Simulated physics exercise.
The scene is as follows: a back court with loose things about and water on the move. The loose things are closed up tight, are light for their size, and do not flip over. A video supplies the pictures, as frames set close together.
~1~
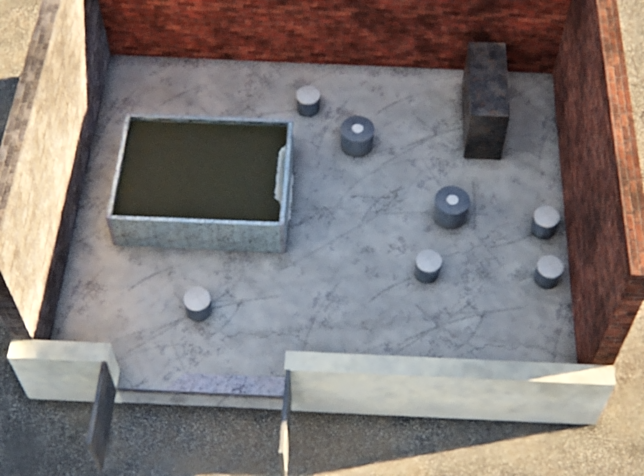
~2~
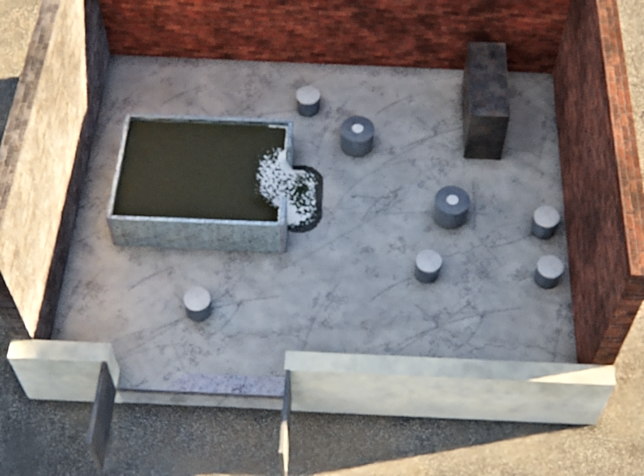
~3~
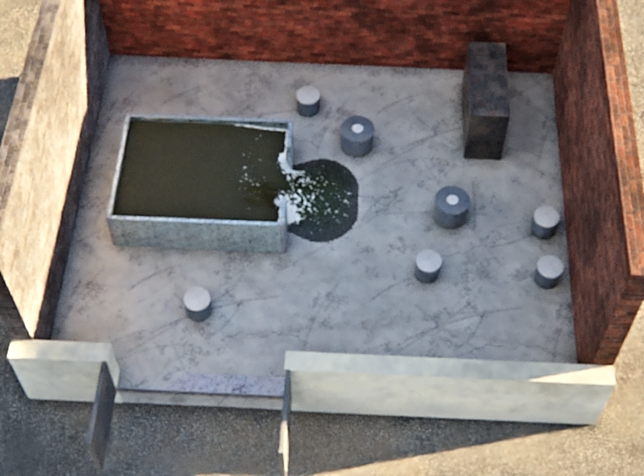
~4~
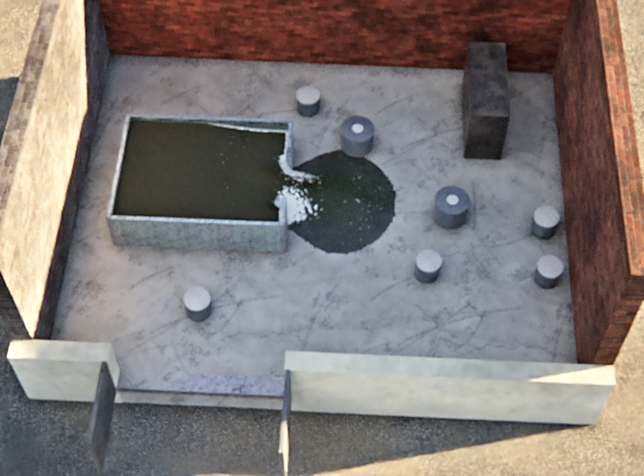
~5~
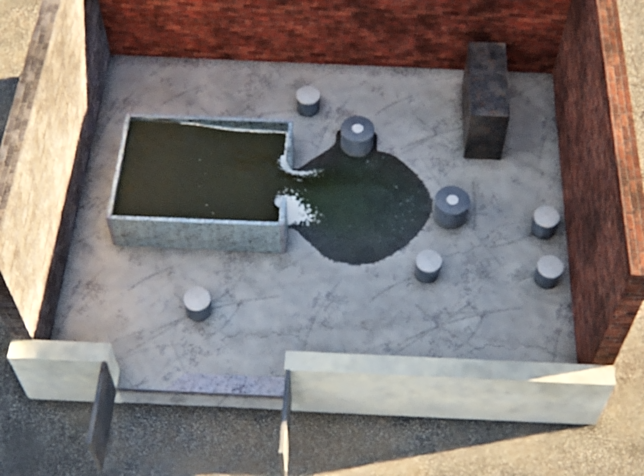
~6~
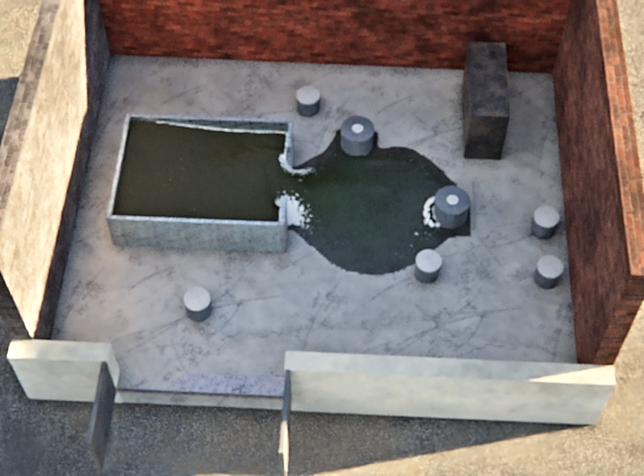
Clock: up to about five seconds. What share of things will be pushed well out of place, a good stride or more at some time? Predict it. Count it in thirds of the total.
So the part that moves far is between the one-third and two-thirds marks.
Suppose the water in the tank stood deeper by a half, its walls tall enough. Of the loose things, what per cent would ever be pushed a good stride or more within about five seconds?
Roughly 70 in a hundred.
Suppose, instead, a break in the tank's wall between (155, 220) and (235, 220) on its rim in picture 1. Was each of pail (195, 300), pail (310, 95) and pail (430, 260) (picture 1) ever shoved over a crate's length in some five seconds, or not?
In turn: Moved that far, stayed within it, stayed within it.
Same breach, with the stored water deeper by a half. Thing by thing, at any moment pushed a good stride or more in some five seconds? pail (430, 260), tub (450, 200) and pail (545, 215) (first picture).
As asked: Went the distance, went the distance, went the distance.
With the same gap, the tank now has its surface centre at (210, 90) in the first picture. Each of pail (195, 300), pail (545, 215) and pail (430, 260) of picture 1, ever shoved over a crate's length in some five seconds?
First never went far, then displaced far, then displaced far.
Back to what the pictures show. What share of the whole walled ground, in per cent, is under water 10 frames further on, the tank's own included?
Roughly 55 per cent.
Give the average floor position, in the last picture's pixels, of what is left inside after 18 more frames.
The average lies close to (420, 247).
A moment on, 0 of 7 are well off their spots; 0 afloat.
Next, 2 of 7 are well off their spots; 1 afloat.
Later, 4 of 7 are well off their spots; 4 afloat.
In the end, 4 of 7 are well off their spots, and 4 have been at some point; 3 afloat.
